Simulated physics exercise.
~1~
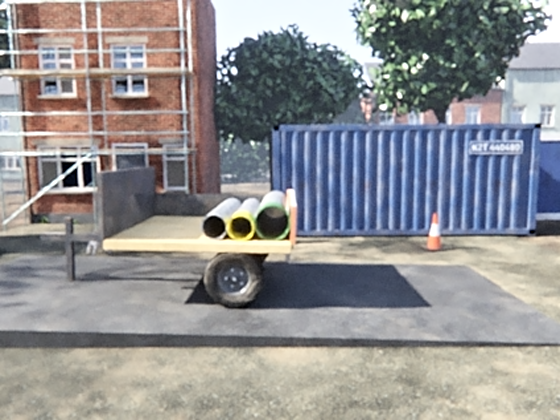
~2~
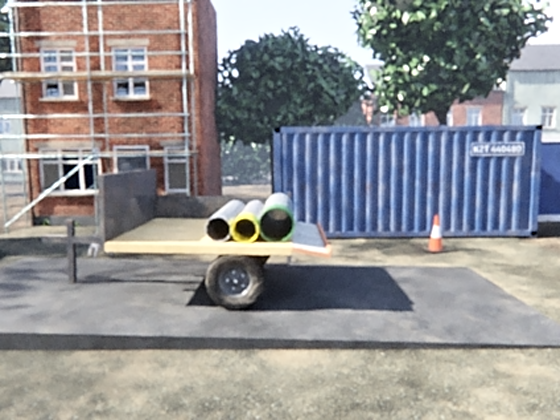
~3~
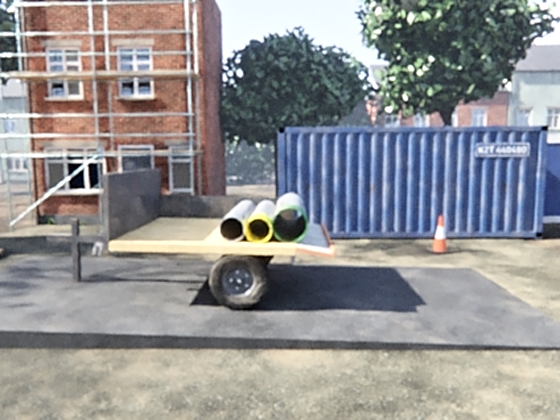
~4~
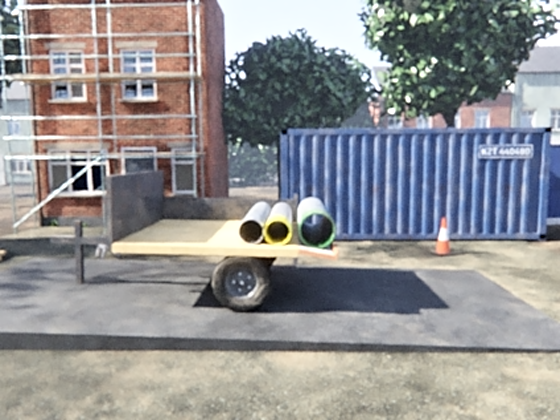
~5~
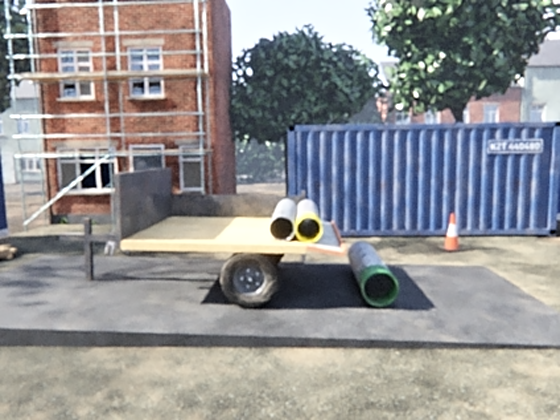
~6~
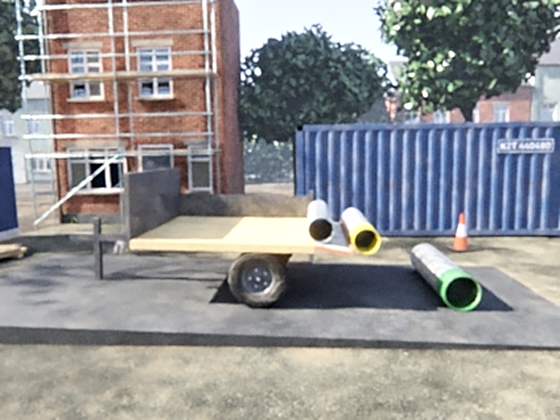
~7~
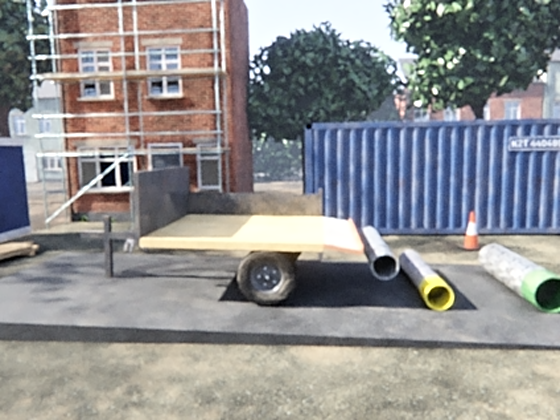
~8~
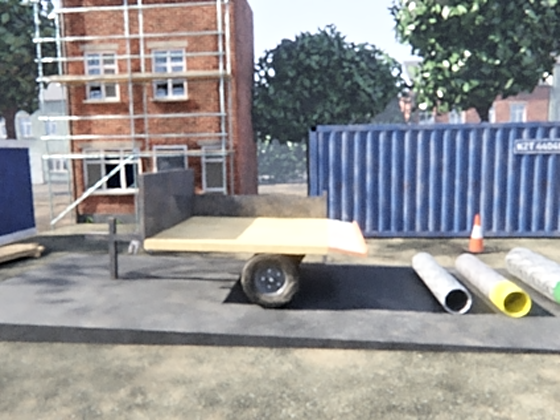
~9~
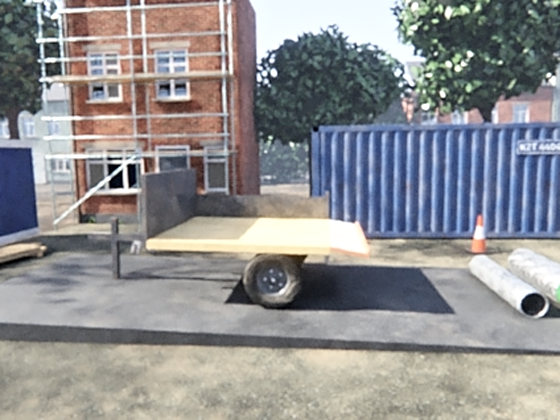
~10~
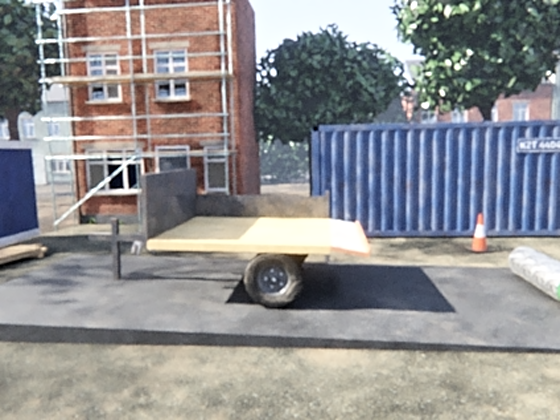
The tailgate of a flat trailer swings down to the right, in front of a scaffolded brick house and a blue container, leaving three pipes lying side by side on the bed. The pipes, one rimmed green and one yellow, begin rolling right towards the lowered gate. The green one drops off first onto the dark ground and rolls away. The yellow one follows over the edge, and the last pipe comes down behind it. All three roll on to the right, past an orange cone, until the trailer stands empty with one pipe still partly visible at the right edge.
